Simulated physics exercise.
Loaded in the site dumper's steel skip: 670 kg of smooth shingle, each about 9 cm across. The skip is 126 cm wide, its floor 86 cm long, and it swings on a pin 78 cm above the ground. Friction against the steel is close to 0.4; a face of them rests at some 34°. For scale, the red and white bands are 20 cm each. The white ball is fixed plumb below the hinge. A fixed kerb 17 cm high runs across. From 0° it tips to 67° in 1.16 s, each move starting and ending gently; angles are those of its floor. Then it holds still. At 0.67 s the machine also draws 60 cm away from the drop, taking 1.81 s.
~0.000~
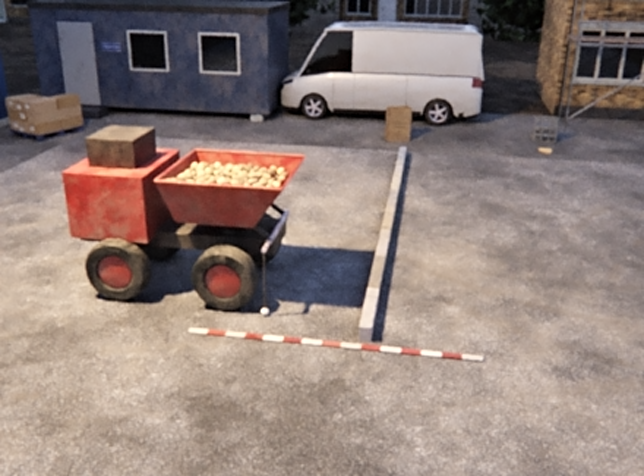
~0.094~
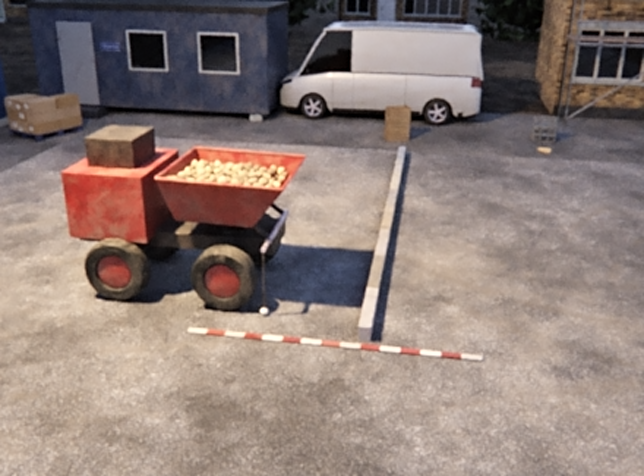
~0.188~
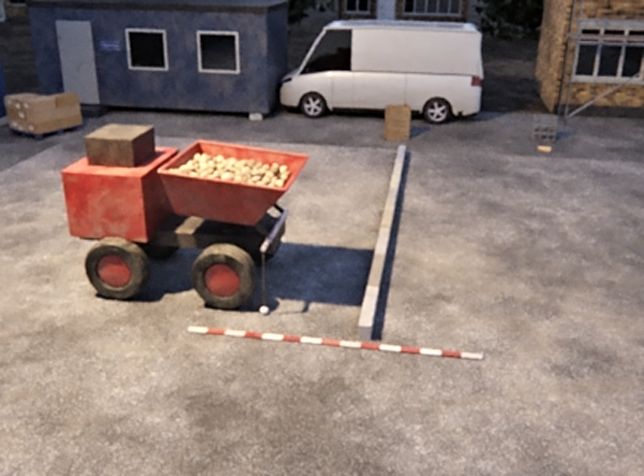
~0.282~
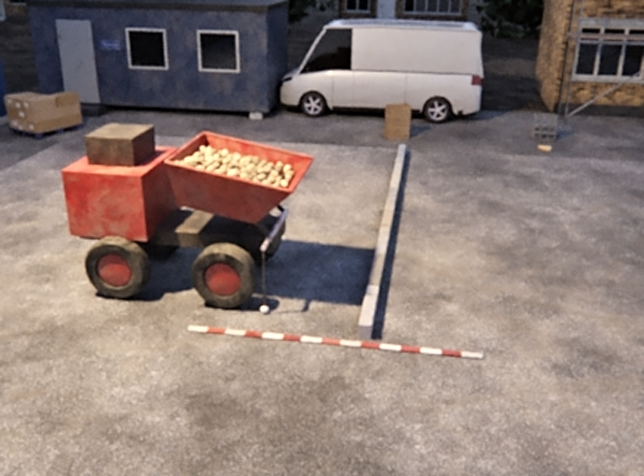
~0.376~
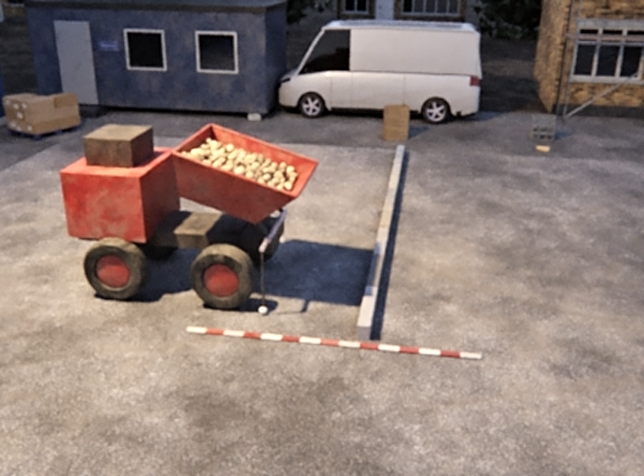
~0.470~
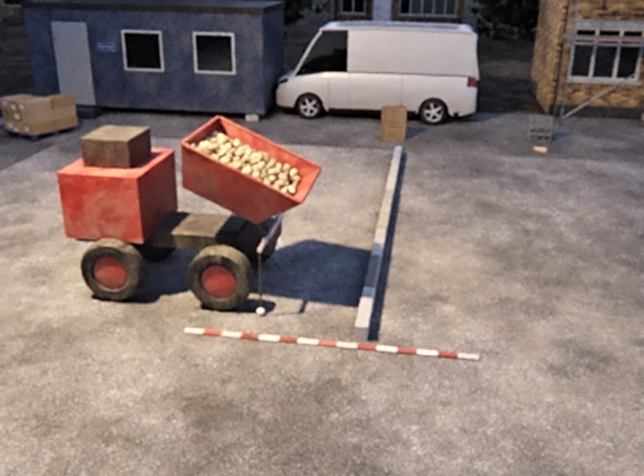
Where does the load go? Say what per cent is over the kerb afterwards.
About 30 per cent.
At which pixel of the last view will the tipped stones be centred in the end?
Around (349, 290).
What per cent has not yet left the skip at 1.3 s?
It holds some 70 per cent.
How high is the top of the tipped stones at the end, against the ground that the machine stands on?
About 30 cm above it.
After 0.9 s the floor is at 57°; 100 % in the skip; the foremost stones are at (319, 211).
After 1.3 s the floor is at 67°; 69 % in the skip, 30 % on this side of the kerb, 1 % over the kerb; the foremost stones are at (380, 281).
After 2.9 s the floor is at 67°; 3 % in the skip, 65 % on this side of the kerb, 32 % over the kerb; the foremost stones are at (623, 293).
After 5.7 s the floor is at 67°; 0 % in the skip, 68 % on this side of the kerb, 32 % over the kerb; the foremost stones are at (629, 293).
